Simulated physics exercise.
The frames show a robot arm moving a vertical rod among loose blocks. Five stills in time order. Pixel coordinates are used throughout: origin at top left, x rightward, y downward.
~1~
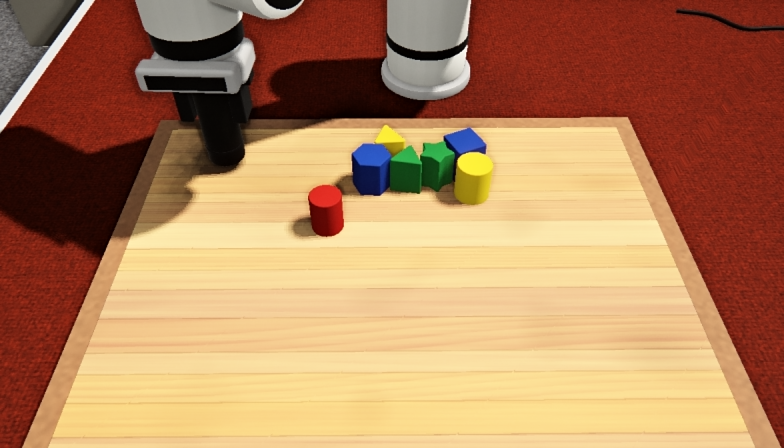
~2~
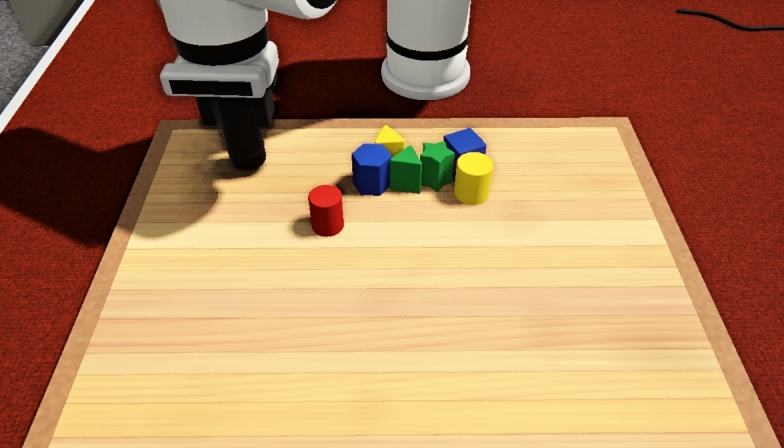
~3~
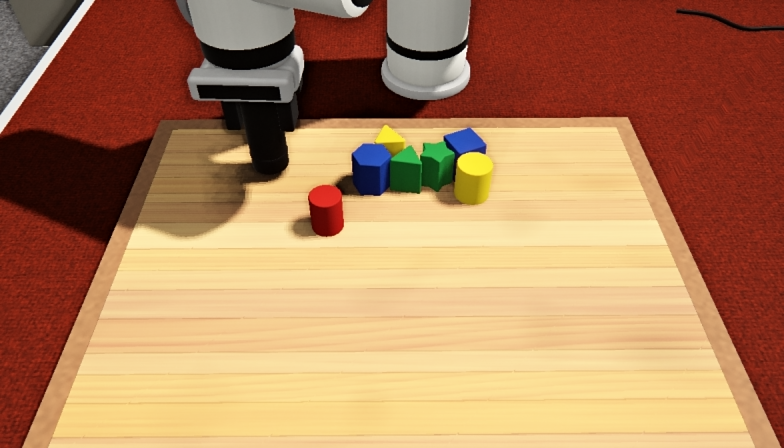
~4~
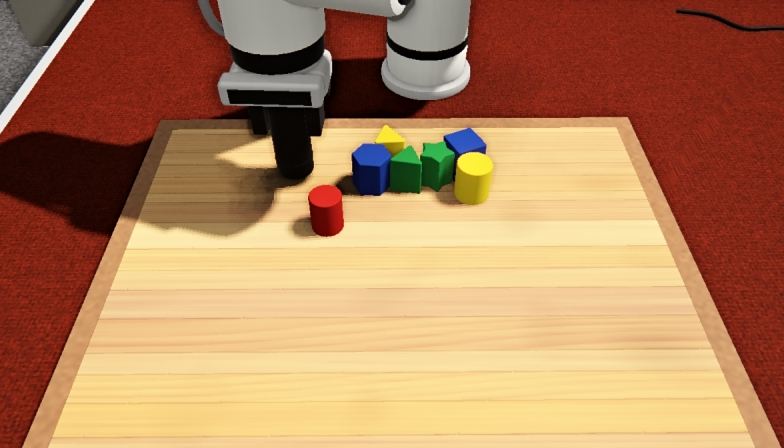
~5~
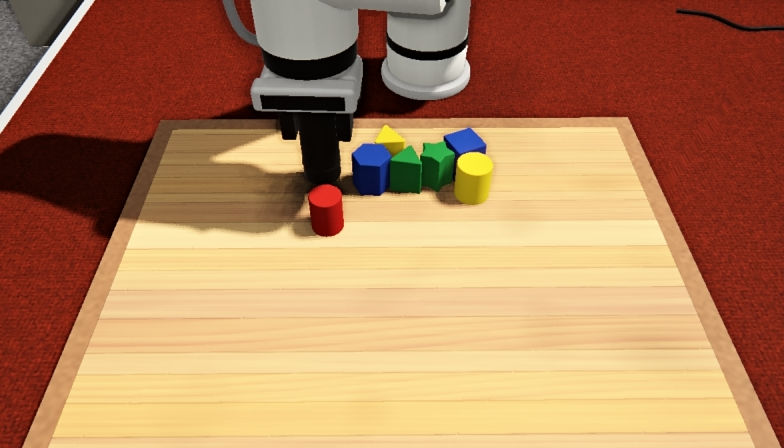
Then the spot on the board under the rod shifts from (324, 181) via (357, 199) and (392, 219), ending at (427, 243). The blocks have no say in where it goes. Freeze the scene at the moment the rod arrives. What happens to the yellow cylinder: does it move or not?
In the end it has not been moved.
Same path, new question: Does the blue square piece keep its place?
Yes.
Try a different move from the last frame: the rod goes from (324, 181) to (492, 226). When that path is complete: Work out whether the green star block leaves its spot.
The green star block changes place.
The first path, step by step. One third of the way, rod at (357, 193); blue hexagon at (384, 153); green triangular block at (413, 157), turned 15° anticlockwise.
Two thirds of the way, rod at (394, 213); blue hexagon at (387, 153), turned 15° anticlockwise; green triangular block at (414, 158), turned 20° anticlockwise; green star block at (440, 150).
At the end, rod at (427, 236); blue hexagon at (387, 153), turned 15° anticlockwise; green triangular block at (414, 158), turned 20° anticlockwise; green star block at (440, 150); blue square piece in place; yellow cylinder in place.
